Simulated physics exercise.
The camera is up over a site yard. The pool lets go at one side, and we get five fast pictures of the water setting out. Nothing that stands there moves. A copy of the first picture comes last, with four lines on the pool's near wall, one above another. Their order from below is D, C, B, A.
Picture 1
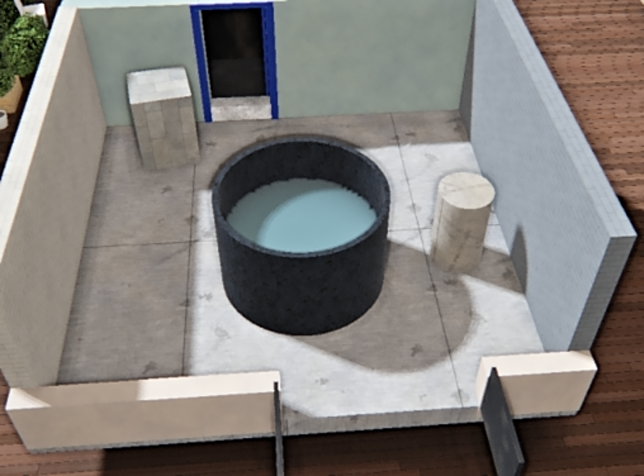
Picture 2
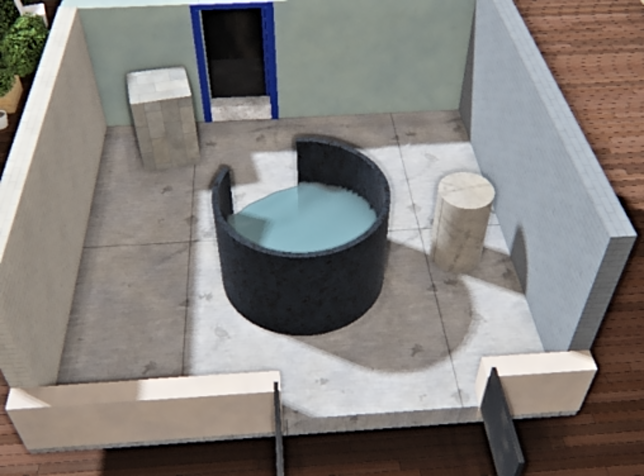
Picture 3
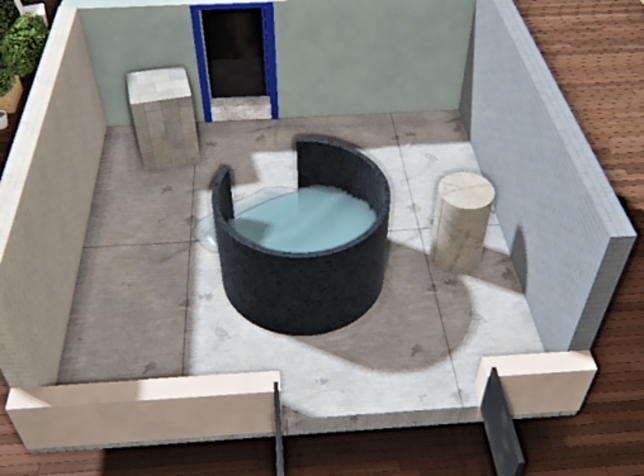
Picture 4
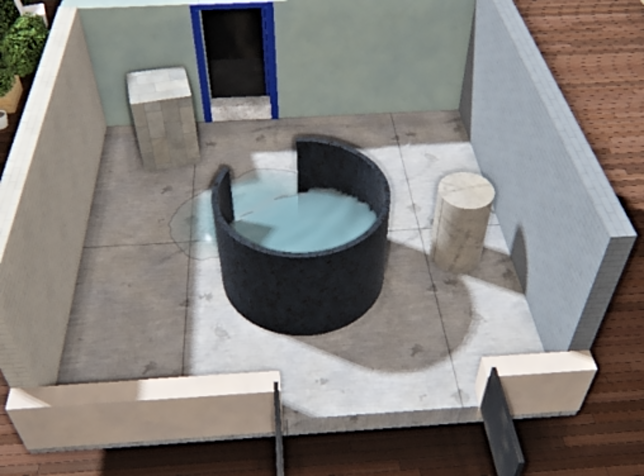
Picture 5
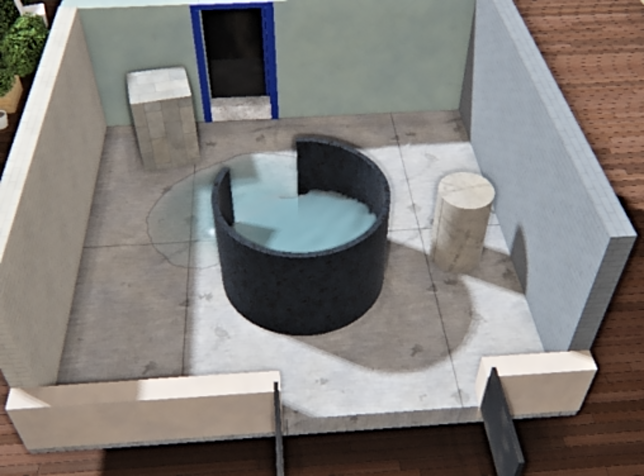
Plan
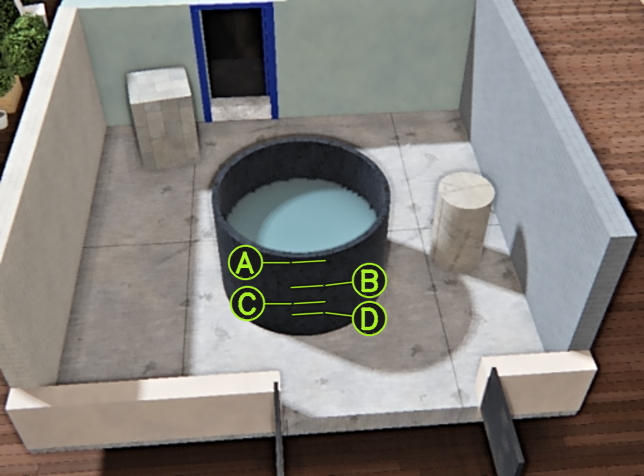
The video shows a round dark pool of water in a walled yard with a blue doorway and an open gate; a back section of its wall disappears, and water spreads out across the ground toward the back left.
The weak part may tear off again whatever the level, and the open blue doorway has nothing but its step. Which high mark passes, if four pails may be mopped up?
Take C.
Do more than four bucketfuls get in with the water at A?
Yes, that goes wrong.
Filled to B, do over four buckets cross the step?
Yes, it does.
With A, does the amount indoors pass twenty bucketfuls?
Yes, clearly.
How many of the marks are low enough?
Two.
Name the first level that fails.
Here it is level B.
In lime, A at (307, 261); B at (308, 286); C at (308, 302); D at (308, 313); from the bottom up D, C, B, A.
Choosing A, dozens of bucketfuls pour in.
Choosing B, about 8 bucketfuls get in.
Choosing C, a splash gets over, under a bucket.
Choosing D, nothing gets over.
